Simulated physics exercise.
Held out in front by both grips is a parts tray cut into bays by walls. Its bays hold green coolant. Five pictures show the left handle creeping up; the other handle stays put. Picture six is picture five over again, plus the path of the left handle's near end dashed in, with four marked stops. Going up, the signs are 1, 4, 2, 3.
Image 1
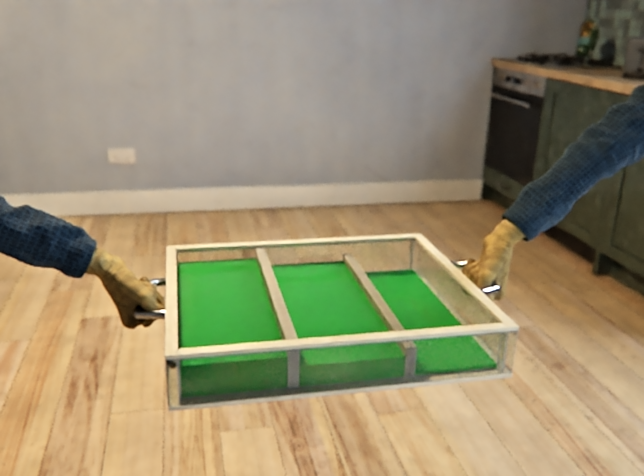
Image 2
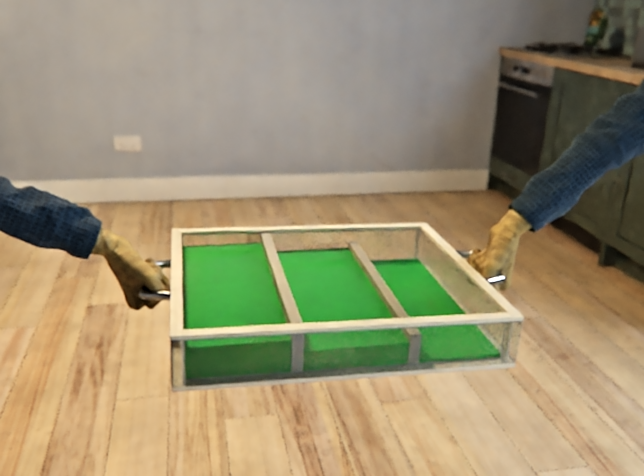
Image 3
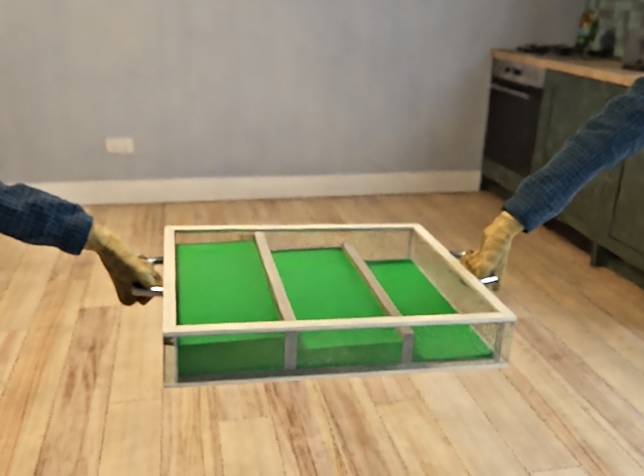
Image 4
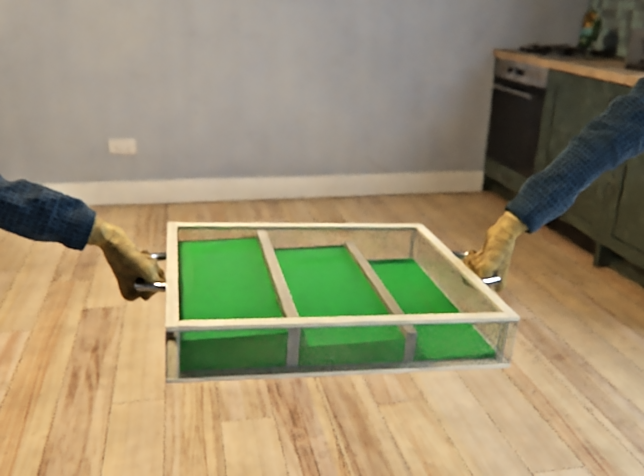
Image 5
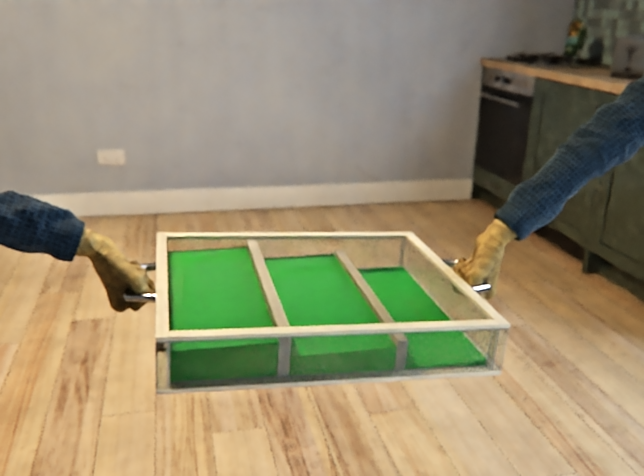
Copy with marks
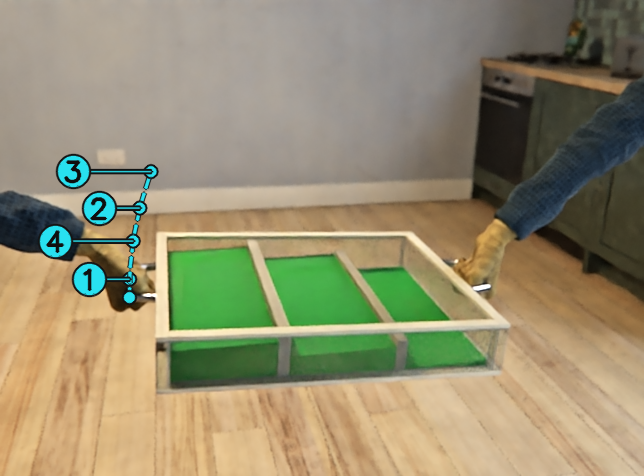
In a kitchen, two gloved hands hold a tray of green liquid, shifting it only slightly.
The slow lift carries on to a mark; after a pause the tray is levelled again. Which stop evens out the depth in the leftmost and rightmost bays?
Use stop 3.
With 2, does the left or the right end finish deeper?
The left end bay.
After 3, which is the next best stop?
That would be 2.
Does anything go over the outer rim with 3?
No.
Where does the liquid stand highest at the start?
The left bay.
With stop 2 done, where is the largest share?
The left bay.
In cyan, 1 at (129, 279); 2 at (139, 208); 3 at (151, 171); 4 at (133, 241).
With 1, the left end bay stands much deeper than the other; nothing spills.
With 2, the left end bay stands much deeper than the other; nothing spills.
With 3, the two end bays stand about equally deep; nothing spills.
With 4, the left end bay stands much deeper than the other; nothing spills.
